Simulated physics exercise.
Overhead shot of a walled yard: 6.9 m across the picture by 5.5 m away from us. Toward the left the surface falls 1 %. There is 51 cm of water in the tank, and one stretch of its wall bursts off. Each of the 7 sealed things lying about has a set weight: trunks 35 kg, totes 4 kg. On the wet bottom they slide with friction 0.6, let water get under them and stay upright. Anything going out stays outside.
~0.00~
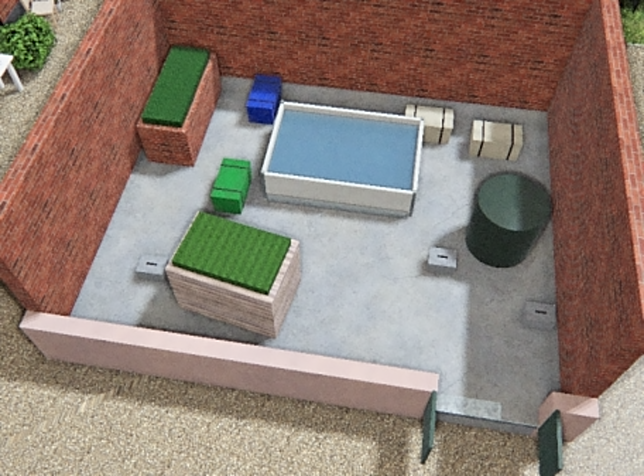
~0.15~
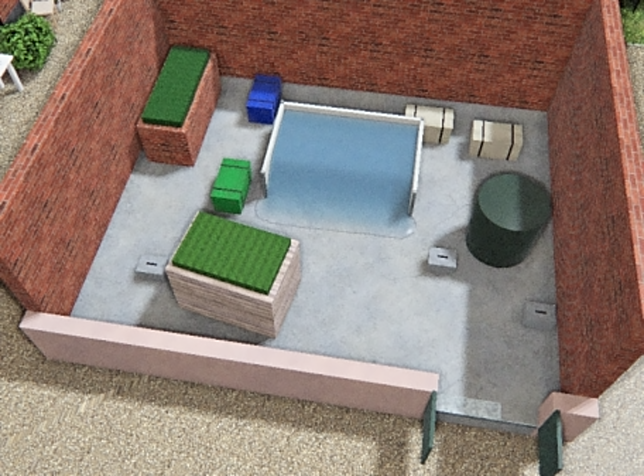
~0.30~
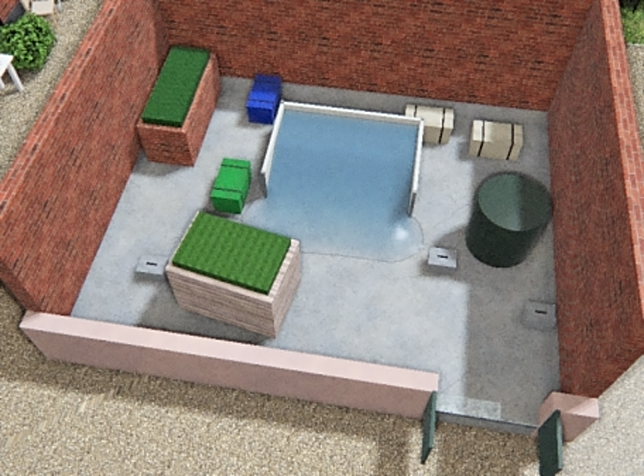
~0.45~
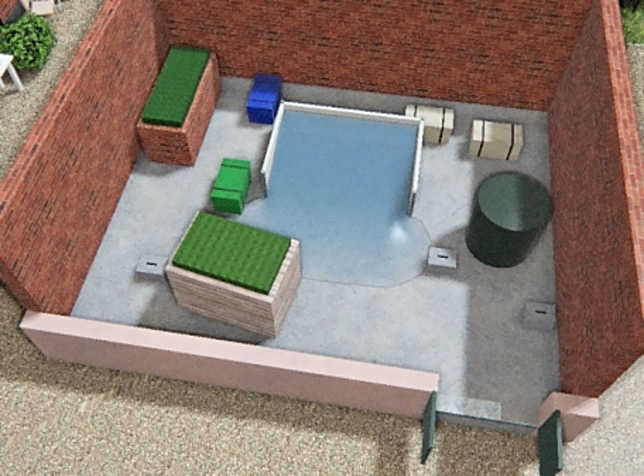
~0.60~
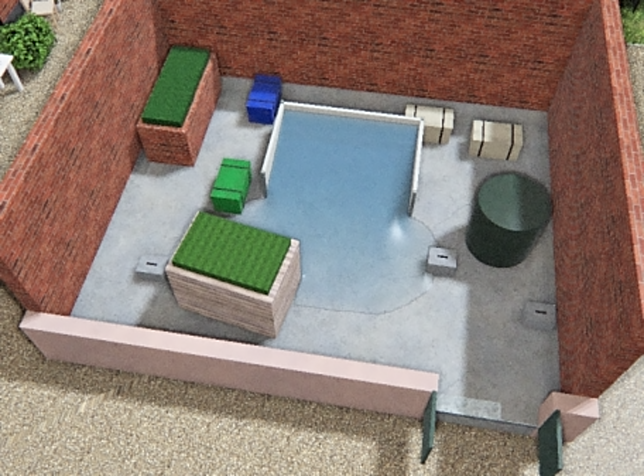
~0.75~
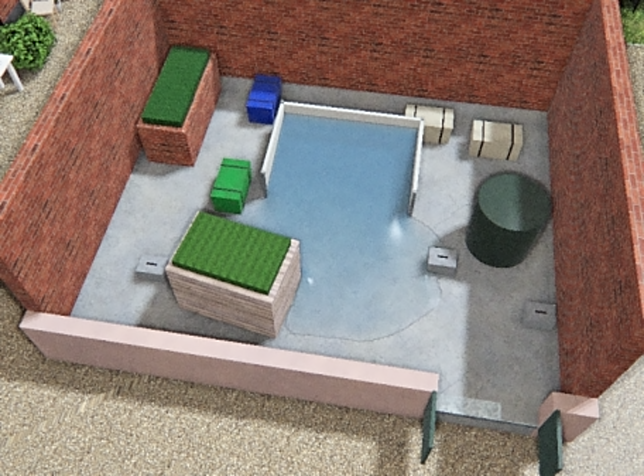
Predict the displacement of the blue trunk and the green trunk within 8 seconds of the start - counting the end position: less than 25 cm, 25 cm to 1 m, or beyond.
By the end, the blue trunk keeps its spot and the green trunk keeps its spot.
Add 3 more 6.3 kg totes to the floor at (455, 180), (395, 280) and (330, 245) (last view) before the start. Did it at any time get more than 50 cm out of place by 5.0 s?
Taking them in the order given: Falls short, exceeds it and exceeds it.
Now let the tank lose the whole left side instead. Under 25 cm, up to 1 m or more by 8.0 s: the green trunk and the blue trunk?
Note: Green trunk swept well away, blue trunk shifted modestly.
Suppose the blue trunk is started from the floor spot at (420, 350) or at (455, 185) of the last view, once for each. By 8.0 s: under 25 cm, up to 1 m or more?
Try one, it is swept a long way; try two, it keeps its spot.
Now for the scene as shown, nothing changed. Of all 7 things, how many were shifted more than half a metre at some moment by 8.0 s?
Counting them up, I find 3.
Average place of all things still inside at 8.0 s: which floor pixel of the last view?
Roughly at (357, 170).
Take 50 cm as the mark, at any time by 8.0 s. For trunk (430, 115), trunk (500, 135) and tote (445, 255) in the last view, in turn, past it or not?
First one stayed inside, second one stayed inside, third one went too far.
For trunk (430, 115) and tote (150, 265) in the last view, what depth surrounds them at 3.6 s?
Close to 0 and 5 centimetres.
After 1.6 s the blue trunk is near (264, 92), 0.0 m from its start, aground; the green trunk is near (231, 178), 0.0 m from its start, aground; 0 of 7 are out; 0 afloat.
After 3.6 s the blue trunk is near (264, 92), 0.0 m from its start, aground; the green trunk is near (231, 178), 0.0 m from its start, aground; 0 of 7 are out; 1 afloat.
After 5.6 s the blue trunk is near (264, 92), 0.0 m from its start, aground; the green trunk is near (231, 178), 0.0 m from its start, aground; 0 of 7 are out; 2 afloat.
After 8.0 s the blue trunk is near (264, 92), 0.0 m from its start, aground; the green trunk is near (231, 178), 0.0 m from its start, aground; 0 of 7 are out; 3 afloat.
